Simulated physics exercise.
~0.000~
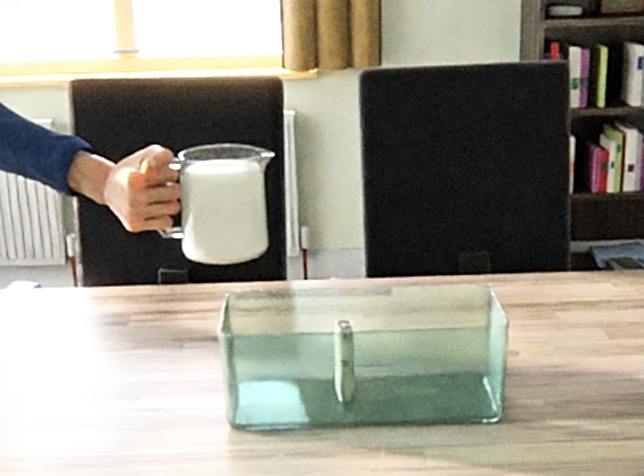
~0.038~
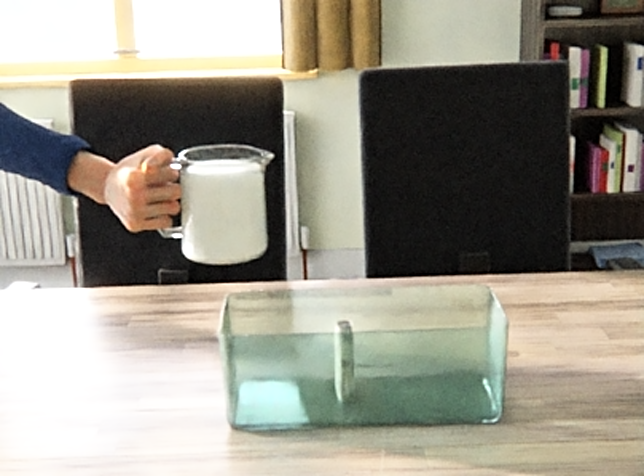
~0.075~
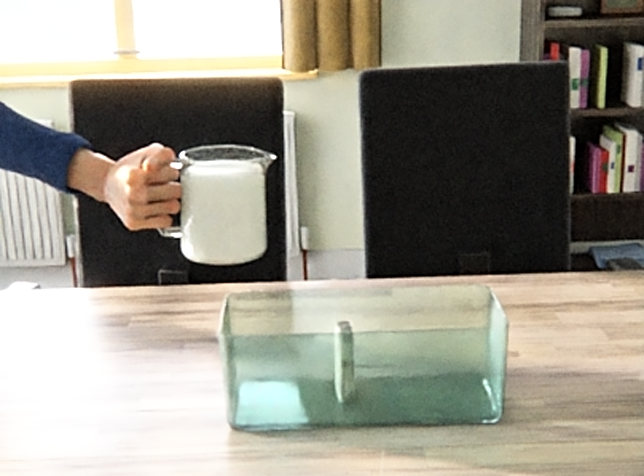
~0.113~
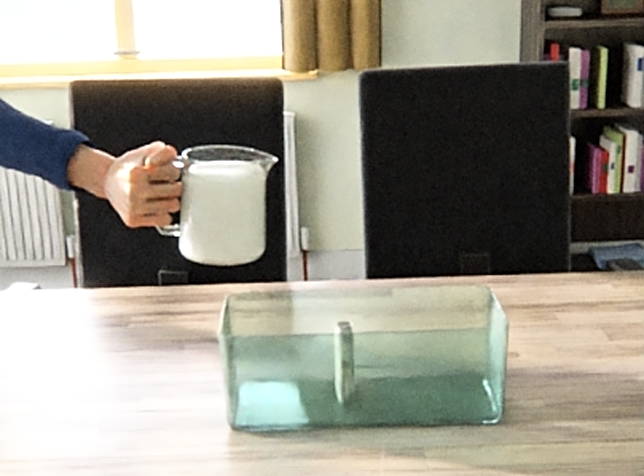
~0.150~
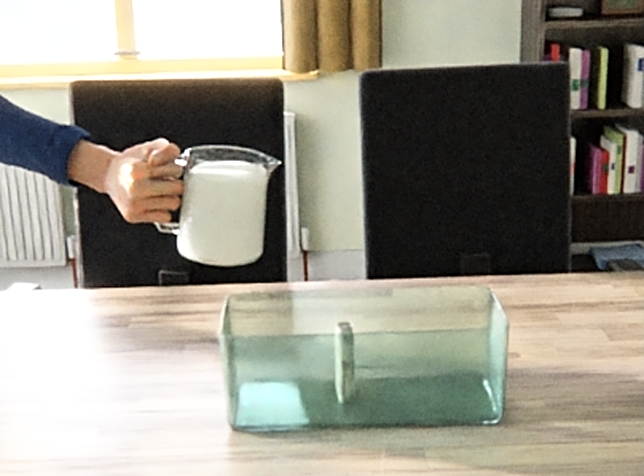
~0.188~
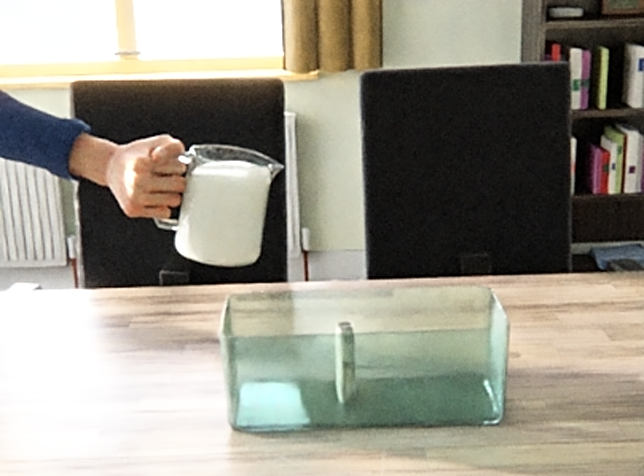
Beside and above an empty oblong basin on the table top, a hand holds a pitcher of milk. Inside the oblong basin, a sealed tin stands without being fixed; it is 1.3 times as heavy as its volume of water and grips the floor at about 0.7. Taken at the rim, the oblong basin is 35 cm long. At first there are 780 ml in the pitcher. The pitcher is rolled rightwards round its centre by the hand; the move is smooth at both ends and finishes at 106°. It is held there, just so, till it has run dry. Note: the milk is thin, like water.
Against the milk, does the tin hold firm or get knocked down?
It tips.
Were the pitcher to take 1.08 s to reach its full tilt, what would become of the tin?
Outcome - the tin comes down.
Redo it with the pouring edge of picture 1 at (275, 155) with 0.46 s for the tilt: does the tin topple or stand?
Result: Tin tipped over.
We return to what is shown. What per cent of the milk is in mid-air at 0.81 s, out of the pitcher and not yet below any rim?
Near 22 per cent, I'd say.
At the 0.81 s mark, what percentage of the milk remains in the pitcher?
What remains is about 30 percent of it all.
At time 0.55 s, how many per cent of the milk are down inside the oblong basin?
About 3%.
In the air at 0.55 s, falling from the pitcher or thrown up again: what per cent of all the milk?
16 per cent.
Then, 0.55 s in, the tilt is 72° and 82 per cent is still to pour; the tin stands where it began.
Then, 0.81 s in, the tilt is 104° and 31 per cent is still to pour; the tin stands where it began.
Then, 1.09 s in, the tilt is 106° and 5 per cent is still to pour; the tin lies on its side.
Then, 1.39 s in, the tilt is 106° and 0 per cent is still to pour; the tin lies on its side.
Finally, the tin lies on its side.
